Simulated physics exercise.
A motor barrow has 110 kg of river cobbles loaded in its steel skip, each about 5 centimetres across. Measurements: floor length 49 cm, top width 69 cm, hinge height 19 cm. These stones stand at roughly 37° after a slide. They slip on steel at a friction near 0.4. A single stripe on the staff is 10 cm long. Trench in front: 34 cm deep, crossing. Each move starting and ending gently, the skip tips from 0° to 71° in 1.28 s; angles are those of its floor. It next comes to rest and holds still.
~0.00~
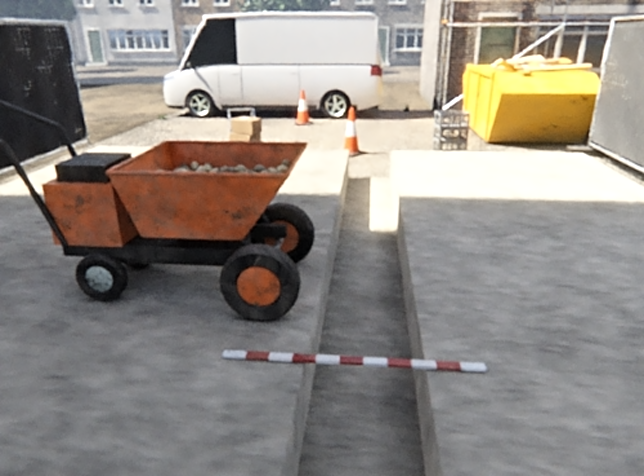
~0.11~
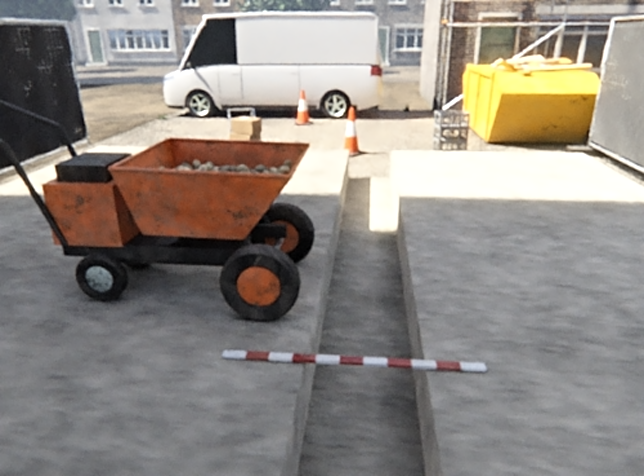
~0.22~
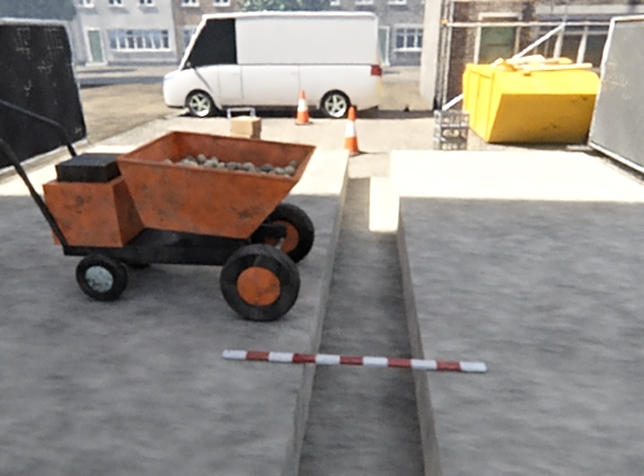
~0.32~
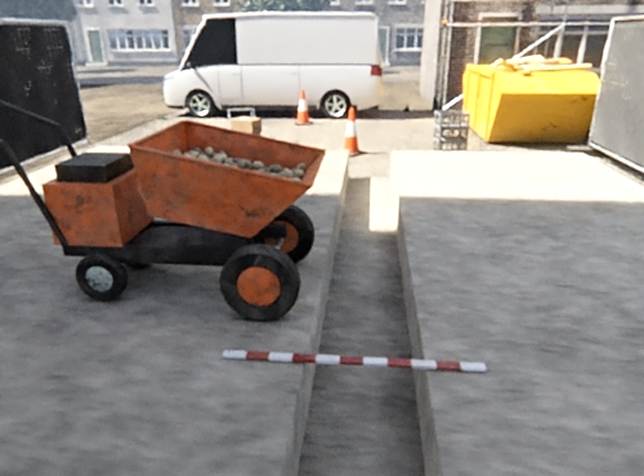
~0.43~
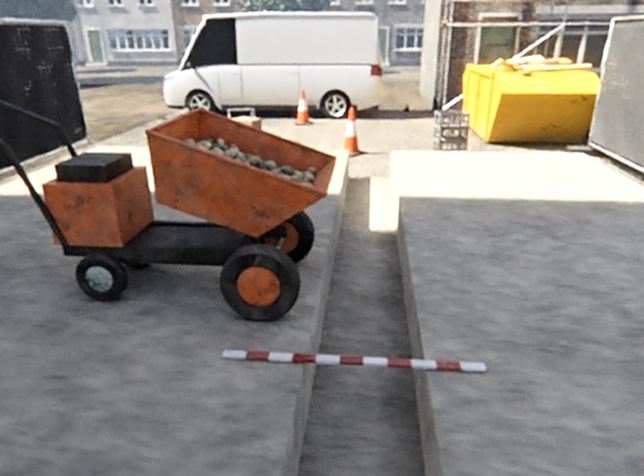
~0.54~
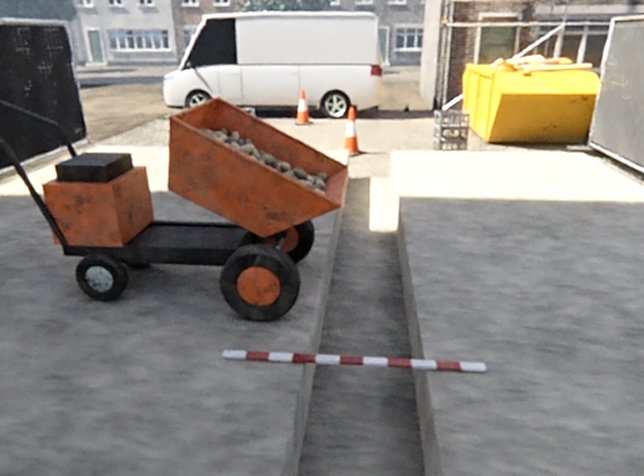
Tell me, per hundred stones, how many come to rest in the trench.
65 per hundred.
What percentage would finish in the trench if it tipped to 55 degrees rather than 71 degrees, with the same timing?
In that case some 25 per cent.
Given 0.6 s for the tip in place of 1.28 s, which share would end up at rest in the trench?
Roughly 40 per cent would.
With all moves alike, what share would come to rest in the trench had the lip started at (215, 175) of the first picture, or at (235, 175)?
I'd say some 100 per cent and some 100 per cent.
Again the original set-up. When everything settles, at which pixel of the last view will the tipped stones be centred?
At about pixel (399, 332) in the last view.
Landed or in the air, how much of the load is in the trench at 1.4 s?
Some 15 per cent.
After 1.0 s the floor is at 60°; 100 % in the skip; the foremost stones are at (361, 233).
After 1.4 s the floor is at 71°; 73 % in the skip, 15 % in the trench, 12 % past the trench; the foremost stones are at (452, 304).
After 1.7 s the floor is at 71°; 35 % in the skip, 31 % in the trench, 34 % past the trench; the foremost stones are at (527, 293).
After 3.7 s the floor is at 71°; 0 % in the skip, 65 % in the trench, 35 % past the trench; the foremost stones are at (578, 289).
